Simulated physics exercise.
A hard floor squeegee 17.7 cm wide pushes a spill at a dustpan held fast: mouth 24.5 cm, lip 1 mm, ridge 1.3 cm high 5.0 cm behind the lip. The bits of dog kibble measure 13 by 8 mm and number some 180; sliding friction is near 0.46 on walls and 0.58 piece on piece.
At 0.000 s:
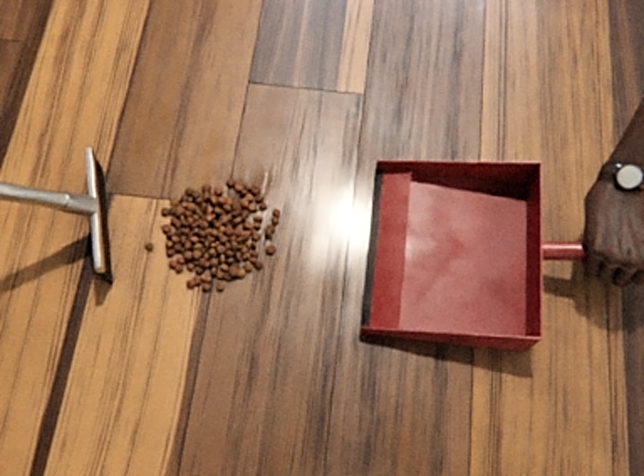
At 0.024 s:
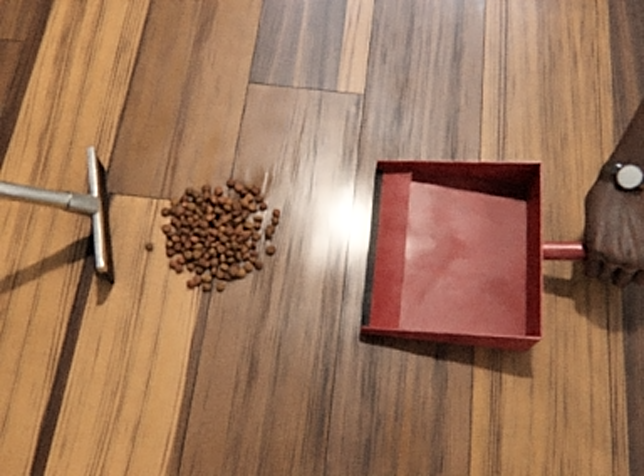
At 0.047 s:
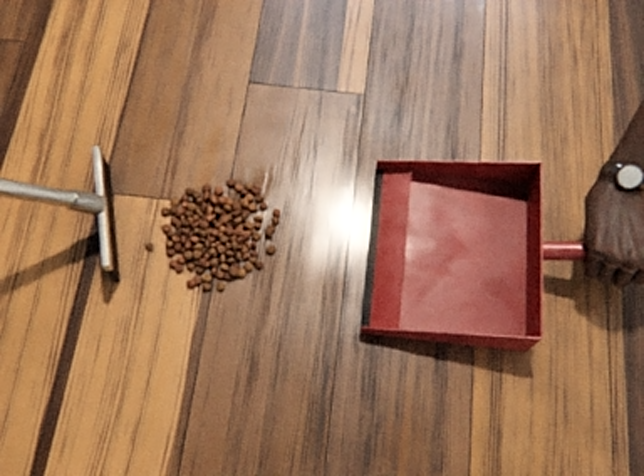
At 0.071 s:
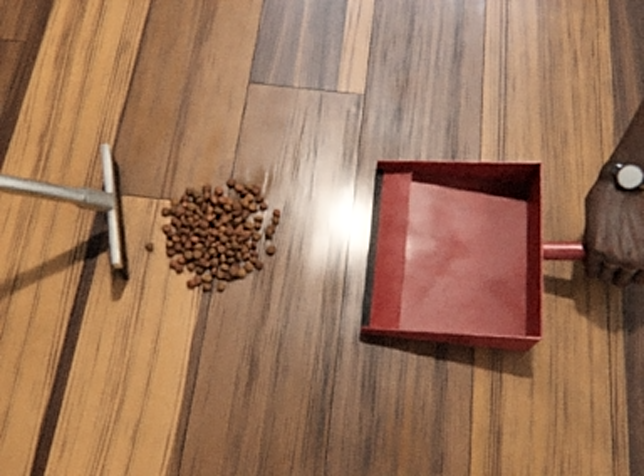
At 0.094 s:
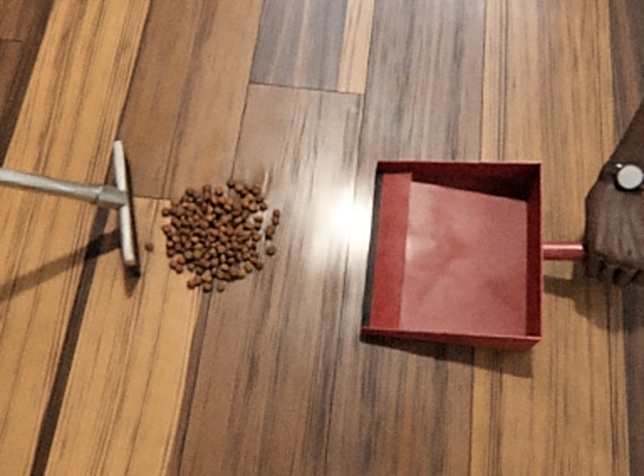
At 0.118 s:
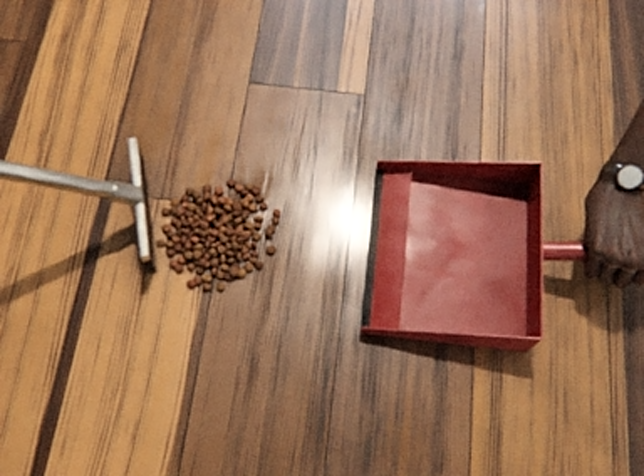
A floor of light and dark wooden planks, glossy under a bright reflection, is seen from above at a slight slant. A heap of small brown kibble pieces sits left of centre, between a metal squeegee at the left and an open red dustpan whose handle a hand with a wristwatch grips at the right. The squeegee slides slowly rightward, reaching the heap's left edge, while the pan, hand and camera stay still.
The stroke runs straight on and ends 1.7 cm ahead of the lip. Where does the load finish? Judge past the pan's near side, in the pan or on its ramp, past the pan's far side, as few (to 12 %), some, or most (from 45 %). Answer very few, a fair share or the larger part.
Near side: Very few, pan: A fair share, far side: A fair share.
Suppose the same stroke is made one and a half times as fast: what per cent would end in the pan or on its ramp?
It would be near 40 per cent.
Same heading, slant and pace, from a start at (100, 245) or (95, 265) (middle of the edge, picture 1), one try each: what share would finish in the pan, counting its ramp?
Some 30 and 30 per cent.
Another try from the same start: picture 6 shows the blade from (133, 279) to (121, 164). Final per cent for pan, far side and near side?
Pan 10, far 0, near 5.
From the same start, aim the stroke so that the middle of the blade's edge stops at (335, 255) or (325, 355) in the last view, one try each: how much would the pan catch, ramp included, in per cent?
Some 30 and 0 per cent.
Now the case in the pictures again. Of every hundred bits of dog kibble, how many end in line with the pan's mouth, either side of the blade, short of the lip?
About 50 per cent.
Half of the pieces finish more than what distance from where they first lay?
About 22 cm.
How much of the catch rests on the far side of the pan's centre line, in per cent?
Roughly 100 per cent.
Then, at 0.29 s, middle of the blade 17 cm from the lip; 0 % over the lip, far side 5 %, near side 0 %.
Then, at 0.41 s, middle of the blade 8 cm from the lip; 0 % over the lip, far side 15 %, near side 0 %.
After 0.65 s, middle of the blade 4 cm from the lip; 25 % over the lip, far side 25 %, near side 0 %.
In the end, at 1.2 s, near side 0 %, pan 25 %, far side 25 %, in front of the lip or behind the blade 50 %.
